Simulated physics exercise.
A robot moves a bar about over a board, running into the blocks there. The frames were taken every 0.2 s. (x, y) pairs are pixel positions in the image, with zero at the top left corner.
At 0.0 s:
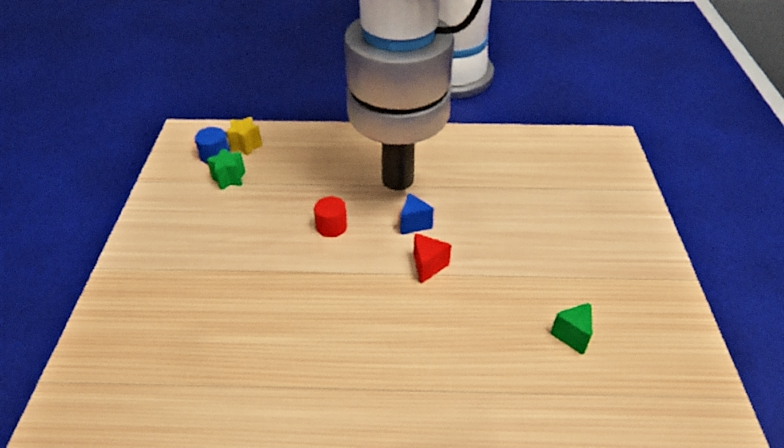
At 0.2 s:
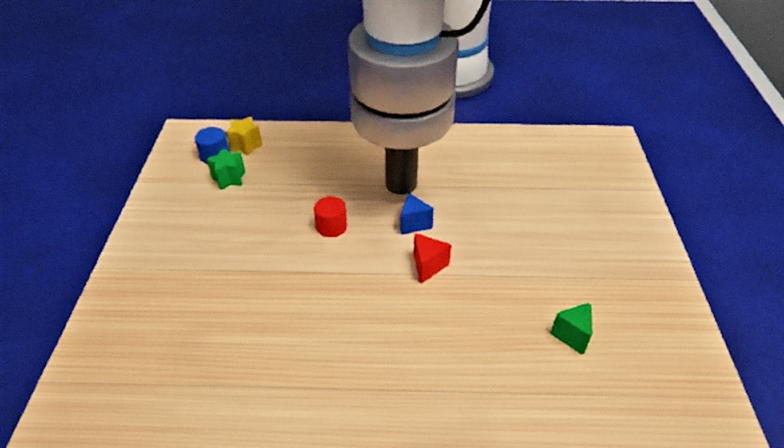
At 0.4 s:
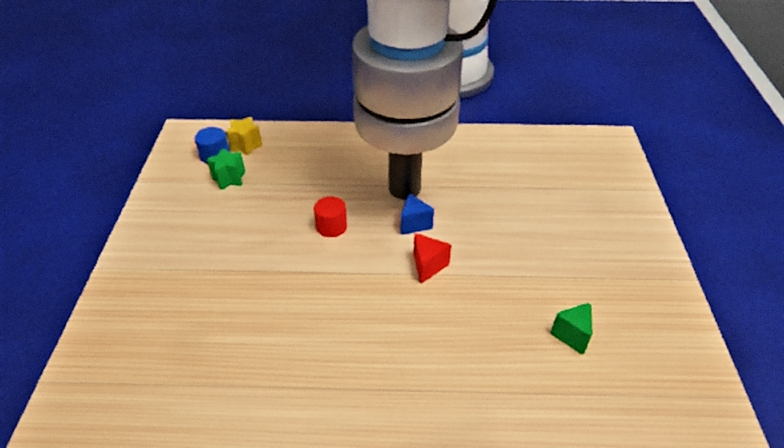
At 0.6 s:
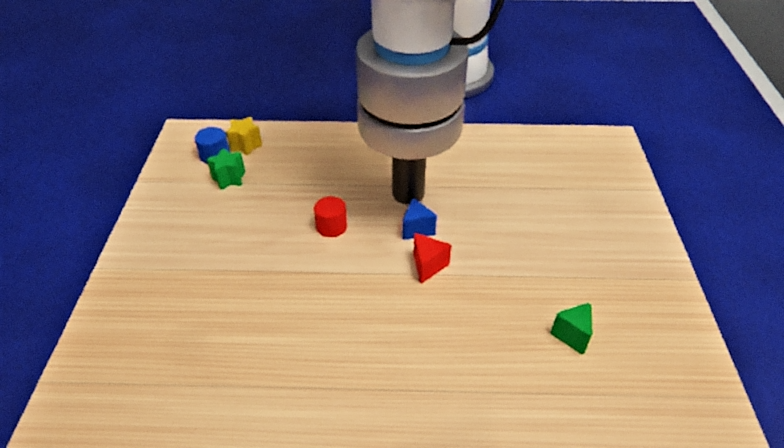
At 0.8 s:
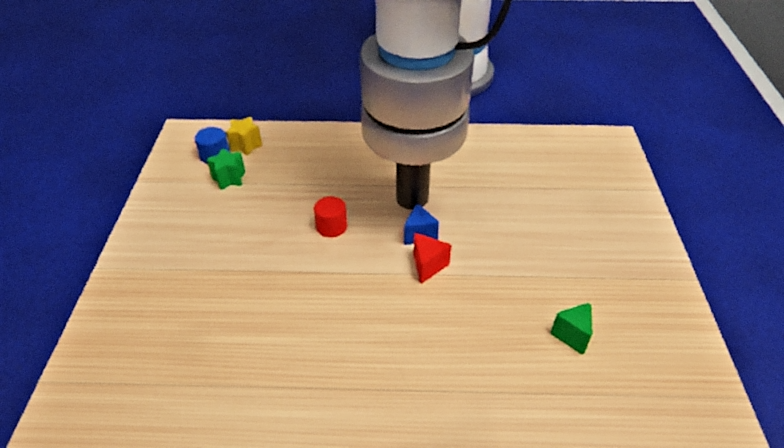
On a light wooden board over a blue surface, a robot arm's dark bar moves slowly toward the viewer and slightly right, meets the blue triangle and nudges it a little toward the red triangle, while the other blocks stay still.
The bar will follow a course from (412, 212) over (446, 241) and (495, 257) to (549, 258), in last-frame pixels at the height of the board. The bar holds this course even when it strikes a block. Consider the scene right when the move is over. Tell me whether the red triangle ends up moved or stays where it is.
The red triangle will be pushed away from where it stands.
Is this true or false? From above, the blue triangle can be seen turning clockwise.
That claim is true.
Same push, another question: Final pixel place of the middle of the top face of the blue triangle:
The answer is (449, 245).
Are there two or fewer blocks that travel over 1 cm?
Yes, it checks out.
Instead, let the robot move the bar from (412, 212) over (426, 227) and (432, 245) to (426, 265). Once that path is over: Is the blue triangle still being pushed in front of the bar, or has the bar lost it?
I believe the blue triangle keeps its place ahead of the bar.
On the path given first. One third of the way, bar at (447, 227); blue triangle at (440, 241), turned 65° clockwise; red triangle at (428, 259), turned 30° clockwise.
Two thirds of the way, bar at (498, 244); blue triangle at (449, 245), turned 100° clockwise; red triangle at (426, 260), turned 35° clockwise.
At the end, bar at (553, 244); red round block unmoved; blue triangle at (449, 245), turned 100° clockwise; red triangle at (426, 260), turned 35° clockwise.
